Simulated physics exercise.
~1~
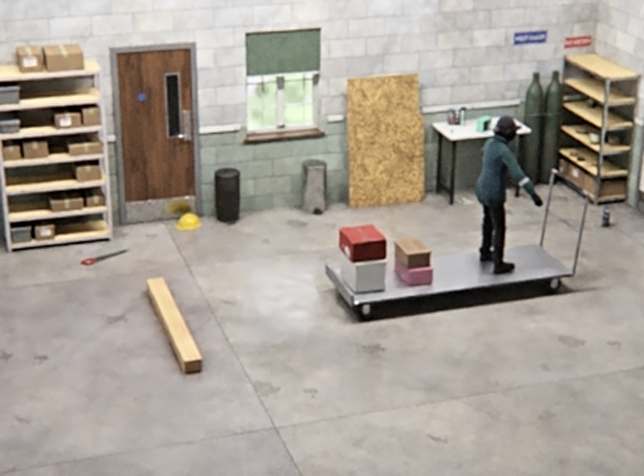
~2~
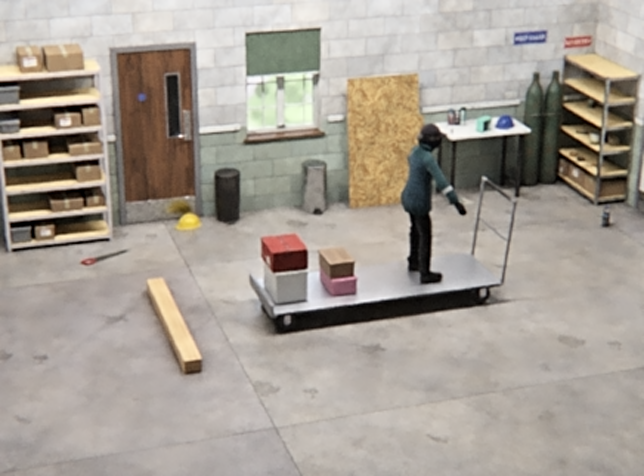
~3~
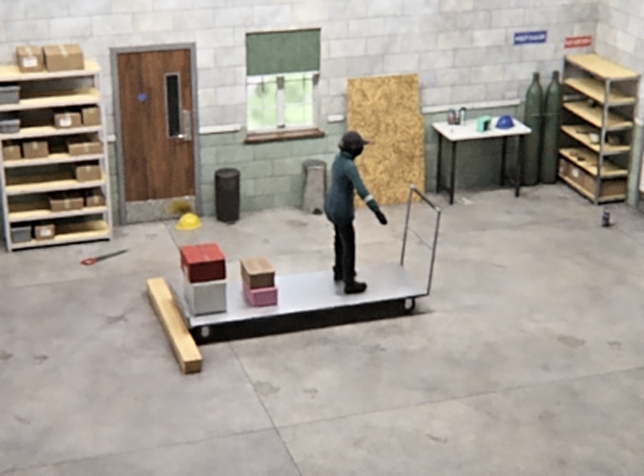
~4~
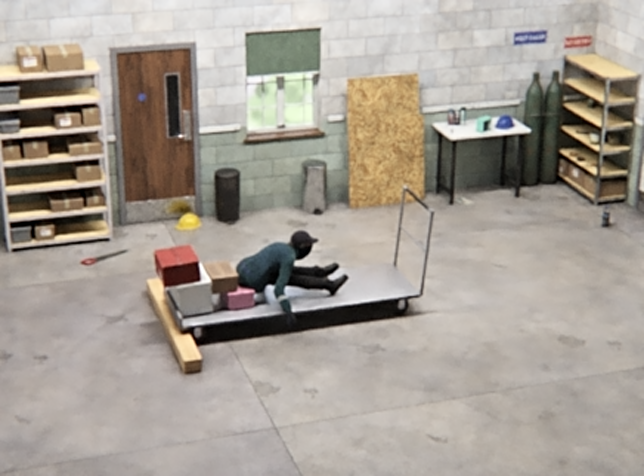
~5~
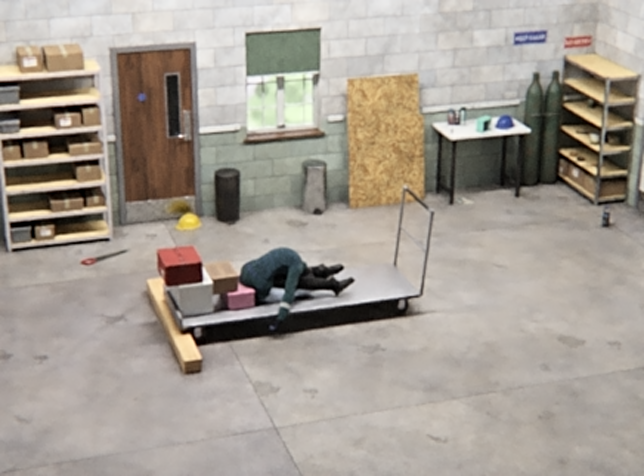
To begin with, a person in dark clothes and a cap stands on a flat stock cart, facing its handle on the right, with a red parcel on a white tote and a brown tote on a pink one toward the left end. The cart rolls left across the concrete floor, carrying everything with it. Its front reaches a wooden beam lying on the floor and stops. The boxes shift forward, and the person drops backward onto the deck beside them. Finally the person lies slumped against the boxes, all still aboard.
